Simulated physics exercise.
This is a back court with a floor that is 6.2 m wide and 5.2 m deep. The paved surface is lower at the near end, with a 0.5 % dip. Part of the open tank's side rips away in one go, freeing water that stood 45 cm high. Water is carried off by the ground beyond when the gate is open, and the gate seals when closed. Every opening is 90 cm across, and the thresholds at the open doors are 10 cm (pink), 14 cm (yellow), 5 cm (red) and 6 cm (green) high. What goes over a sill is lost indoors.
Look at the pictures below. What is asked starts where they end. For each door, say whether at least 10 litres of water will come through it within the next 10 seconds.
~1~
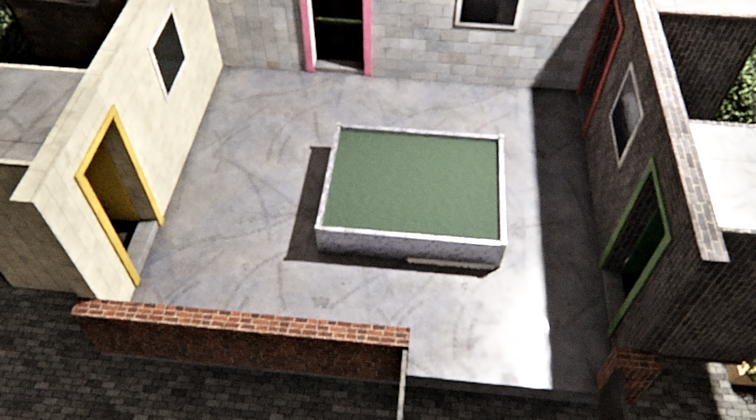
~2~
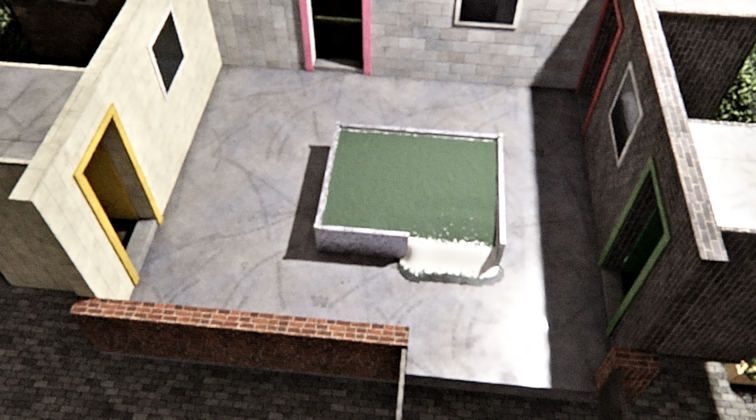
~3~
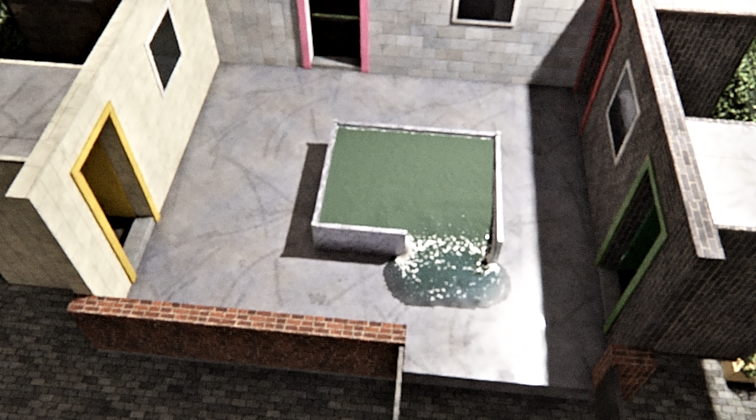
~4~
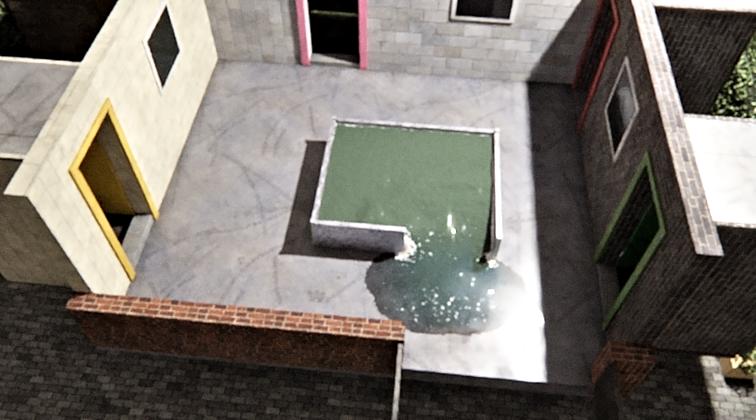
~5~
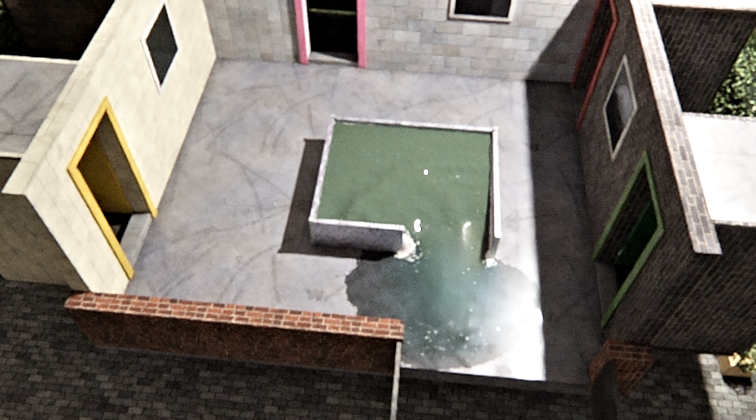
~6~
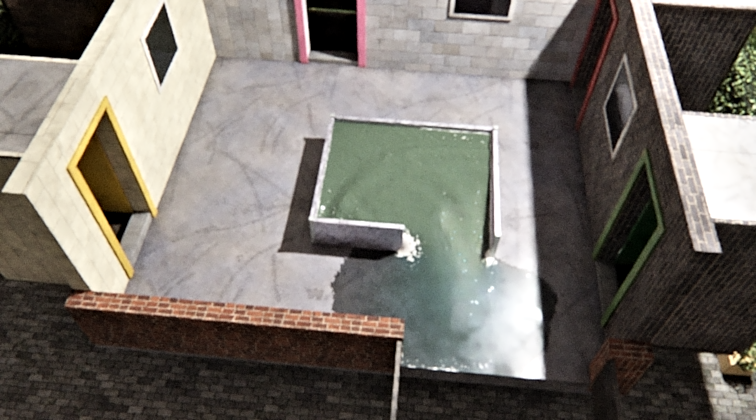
In order: At the pink door the limit will not be crossed. At the yellow door the limit will not be crossed. At the red door the limit will not be crossed. At the green door the limit will not be crossed.
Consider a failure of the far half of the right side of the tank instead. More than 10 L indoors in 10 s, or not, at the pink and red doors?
Versus the limit - pink: Within, red: Exceeded.
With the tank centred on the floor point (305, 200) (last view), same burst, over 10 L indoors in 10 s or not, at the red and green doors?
Red door held, green door exceeded.
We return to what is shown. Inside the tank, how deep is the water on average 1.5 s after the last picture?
It averages close to 28 centimetres.
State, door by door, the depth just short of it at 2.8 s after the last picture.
In centimetres, the pink door has 0, the yellow door 2, the red door 0 and the green door 4.
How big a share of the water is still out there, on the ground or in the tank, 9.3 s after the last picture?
Share still there: About 36 %.
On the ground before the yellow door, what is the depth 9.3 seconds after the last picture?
It averages close to 2.0 centimetres.
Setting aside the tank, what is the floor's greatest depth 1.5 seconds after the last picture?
Roughly 22 cm.
Then, 0.7 s after the last picture water covers 15 % of the floor and is deepest (26 cm) near (469, 267); pink door not reached, yellow door not reached, red door not reached, green door not reached.
Then, 1.5 s after the last picture water covers 20 % of the floor and is deepest (22 cm) near (455, 266); pink door not reached, yellow door not reached, red door not reached, green door 2 cm at the sill, 0 L in.
Then, 2.8 s after the last picture water covers 30 % of the floor and is deepest (16 cm) near (395, 346); pink door not reached, yellow door not reached, red door not reached, green door 4 cm at the sill, 0 L in.
Then, 5.3 s after the last picture water covers 35 % of the floor and is deepest (10 cm) near (442, 265); pink door not reached, yellow door 4 cm at the sill, 0 L in, red door not reached, green door 2 cm at the sill, 0 L in.
Then, 9.3 s after the last picture water covers 45 % of the floor and is deepest (6 cm) near (469, 267); pink door not reached, yellow door 2 cm at the sill, 0 L in, red door not reached, green door 2 cm at the sill, 0 L in.
